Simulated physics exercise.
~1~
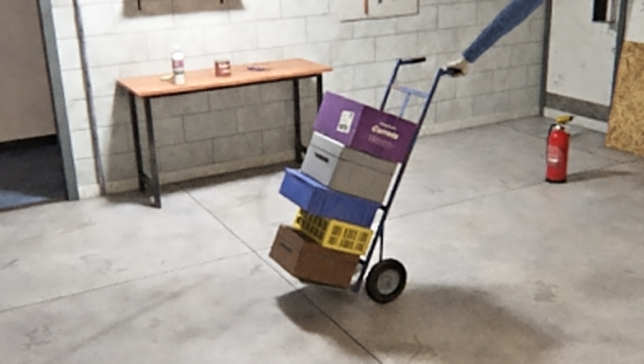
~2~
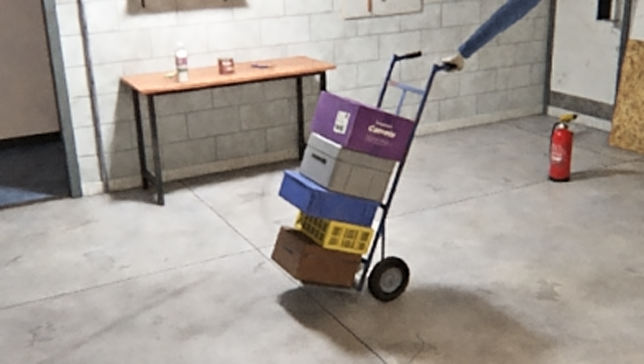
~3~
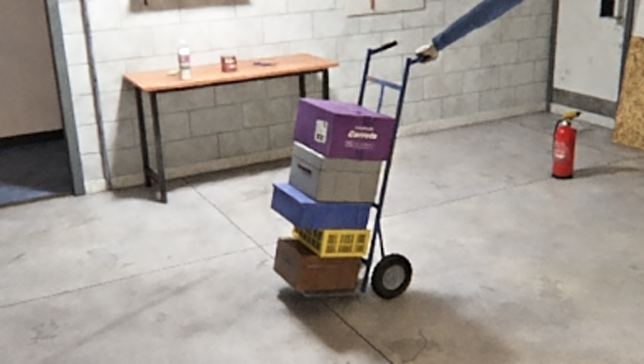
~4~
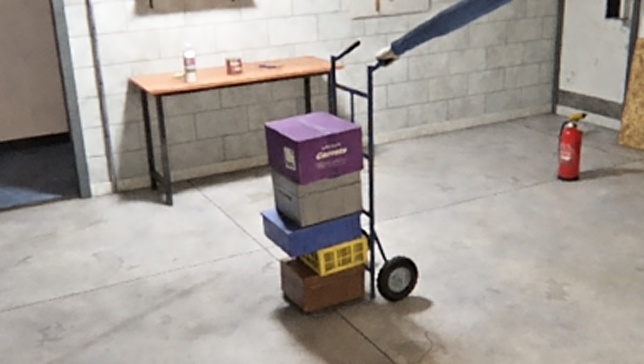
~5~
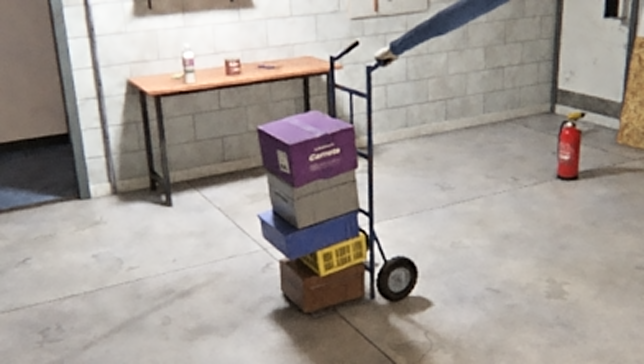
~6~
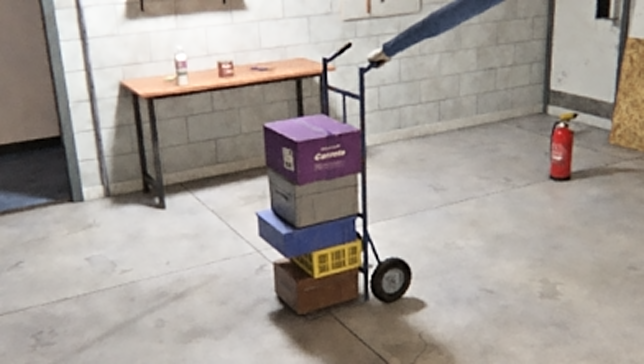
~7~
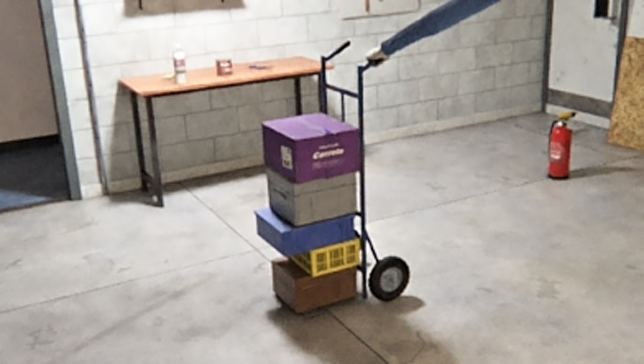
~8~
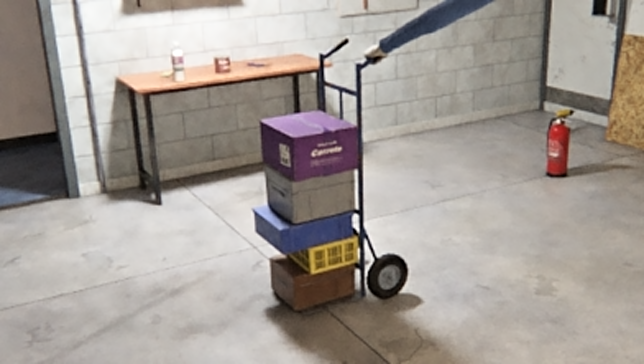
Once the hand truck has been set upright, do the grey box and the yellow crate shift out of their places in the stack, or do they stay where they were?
The grey box and the yellow crate both stay in their places in the stack on the hand truck.
